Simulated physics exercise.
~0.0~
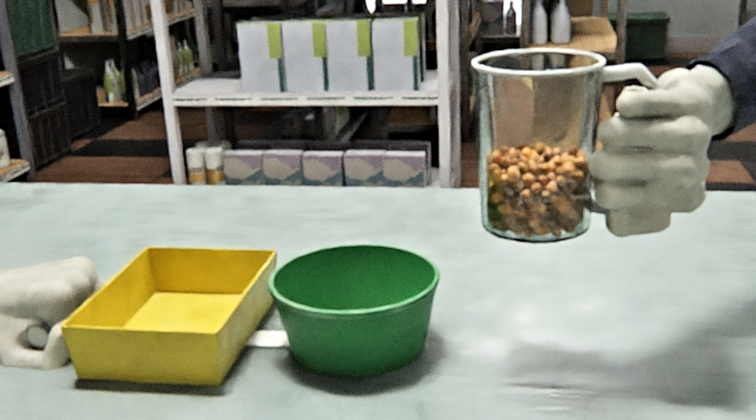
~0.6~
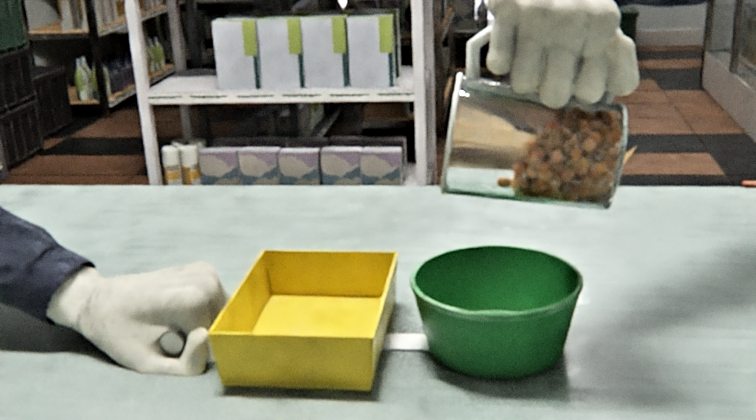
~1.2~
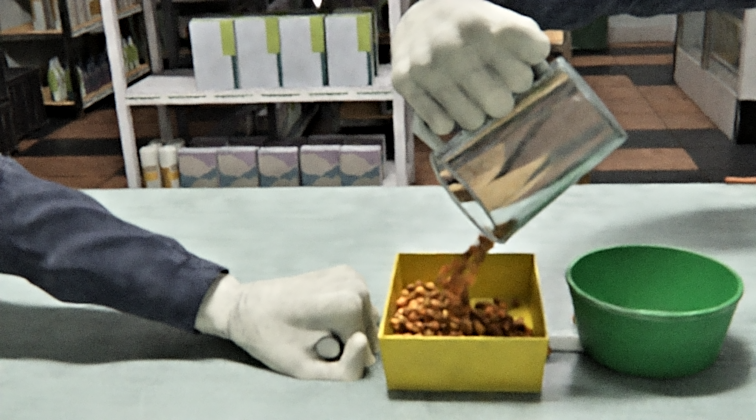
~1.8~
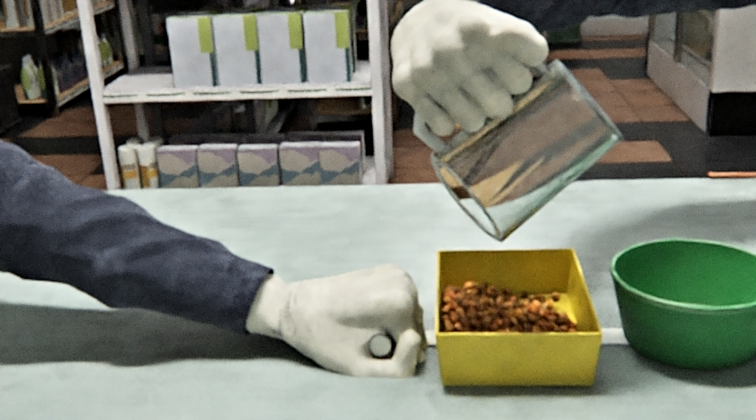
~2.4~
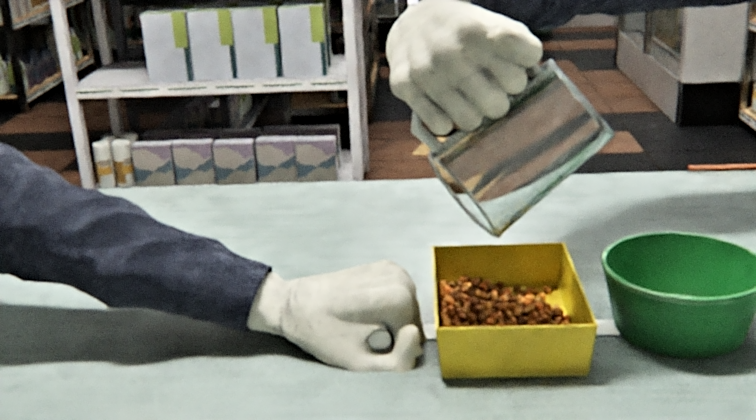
Roasted chickpeas pouring from a clear cup into a yellow tin as gloved hands work, the joined green dish staying empty.
